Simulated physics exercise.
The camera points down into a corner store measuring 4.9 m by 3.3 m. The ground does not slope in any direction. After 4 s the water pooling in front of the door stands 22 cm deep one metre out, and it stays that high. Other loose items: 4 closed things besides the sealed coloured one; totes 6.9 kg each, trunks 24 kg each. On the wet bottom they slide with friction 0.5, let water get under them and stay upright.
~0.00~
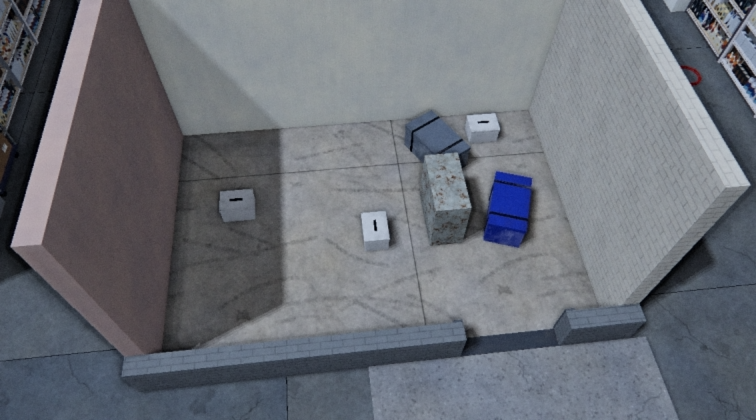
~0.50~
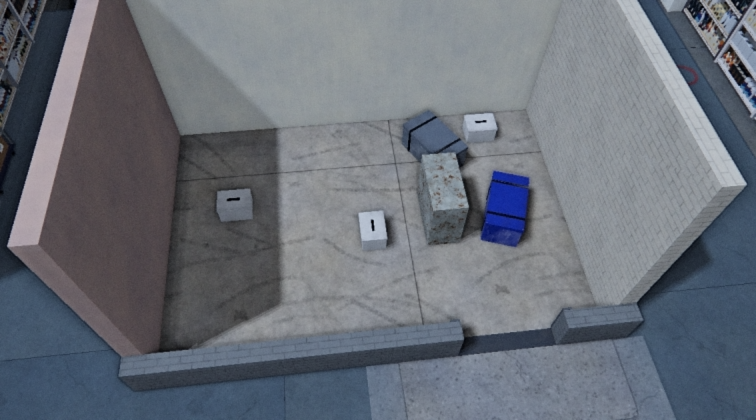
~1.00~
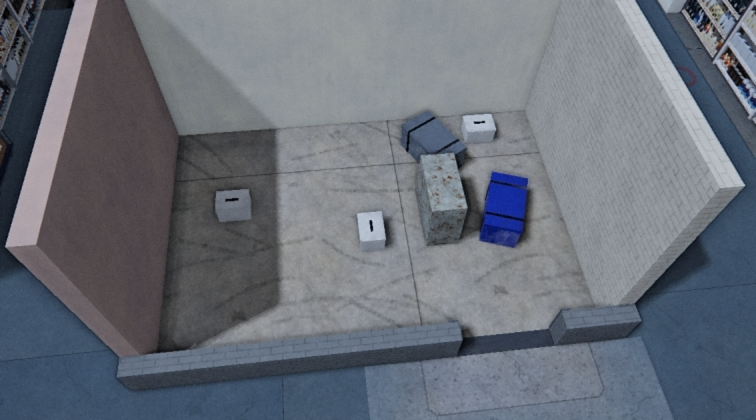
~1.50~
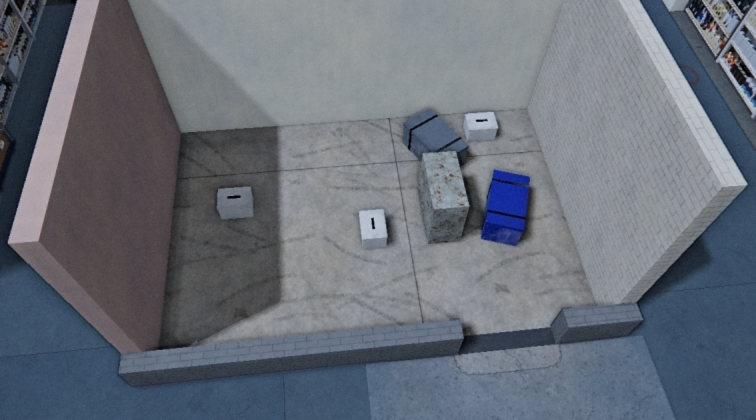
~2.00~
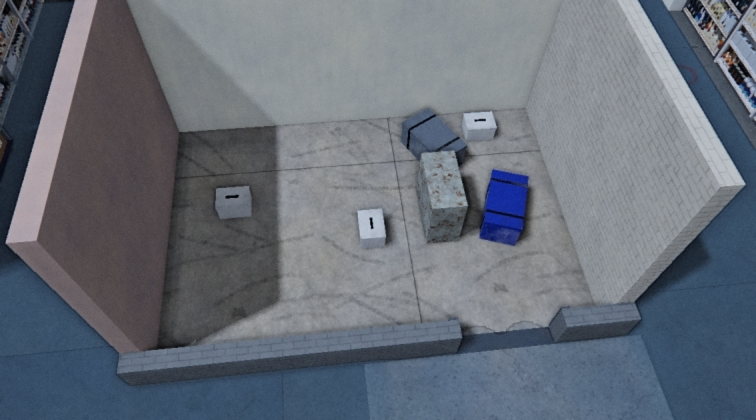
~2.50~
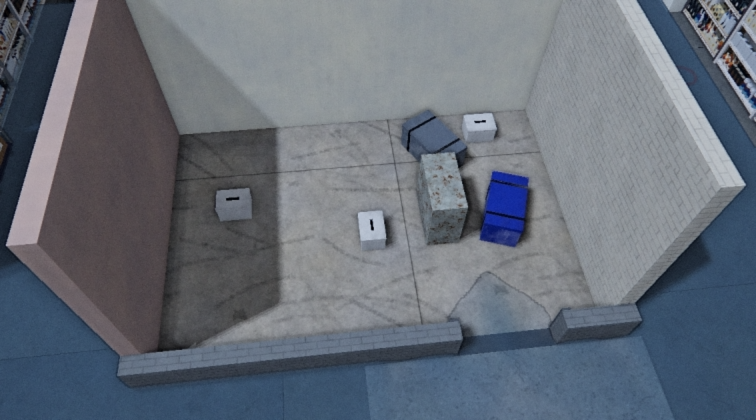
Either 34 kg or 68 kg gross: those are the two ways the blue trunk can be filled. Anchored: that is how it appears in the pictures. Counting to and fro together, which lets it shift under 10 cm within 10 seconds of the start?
Answer: 68 kg, not 34 kg.
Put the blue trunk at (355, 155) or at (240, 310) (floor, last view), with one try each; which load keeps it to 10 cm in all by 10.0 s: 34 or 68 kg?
The first try gives success with heavier only; the second gives success with both.
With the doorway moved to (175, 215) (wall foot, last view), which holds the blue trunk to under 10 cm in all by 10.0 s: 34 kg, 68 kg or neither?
Outcome - the heavier pick is required.
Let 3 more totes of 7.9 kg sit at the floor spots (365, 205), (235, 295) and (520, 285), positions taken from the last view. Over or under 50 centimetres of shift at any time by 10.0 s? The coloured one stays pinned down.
In that order: Within it, within it, beyond it.
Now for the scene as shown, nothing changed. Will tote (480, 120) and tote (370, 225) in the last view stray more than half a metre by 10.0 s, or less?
Exceeds it; exceeds it.
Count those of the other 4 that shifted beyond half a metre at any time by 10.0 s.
Count: 3.
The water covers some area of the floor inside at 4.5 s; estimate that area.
Wet area: Approx. 5.0 m2.
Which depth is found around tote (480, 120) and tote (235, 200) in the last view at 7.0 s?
Depth approx. 7 cm / 1 cm.
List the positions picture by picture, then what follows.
The blue trunk at (511, 200), on the bottom; water covers 0.0 m2; 0 of 5 have shifted, in the first frame.
The blue trunk at (508, 200) rests on the ground; water covers 0.0 m2; 0 of 5 have shifted, in the second frame.
The blue trunk at (507, 200) rests on the ground; 0.0 m2 under water; 0 of 5 have shifted, in the third frame.
The blue trunk at (509, 199) rests on the ground; water covers 0.0 m2; 0 of 5 have shifted, in the fourth frame.
The blue trunk at (507, 198) rests on the ground; 0.0 m2 under water; 0 of 5 have shifted, in the fifth frame.
The blue trunk at (507, 200), on the bottom; water covers 0.5 m2; 0 of 5 have shifted, in the sixth frame.
After 3.5 s the blue trunk would be 0 cm from its start with 34 kg and 0 cm from its start with 68 kg; 3 cm of water round it then.
After 4.5 s the blue trunk would be 0 cm from its start with 34 kg and 0 cm from its start with 68 kg; 5 cm of water round it then.
After 7.0 s the blue trunk would be 67 cm from its start with 34 kg and 0 cm from its start with 68 kg; 8 cm of water round it then.
After 10.0 s the blue trunk would be 168 cm from its start with 34 kg and 0 cm from its start with 68 kg; 11 cm of water round it then.
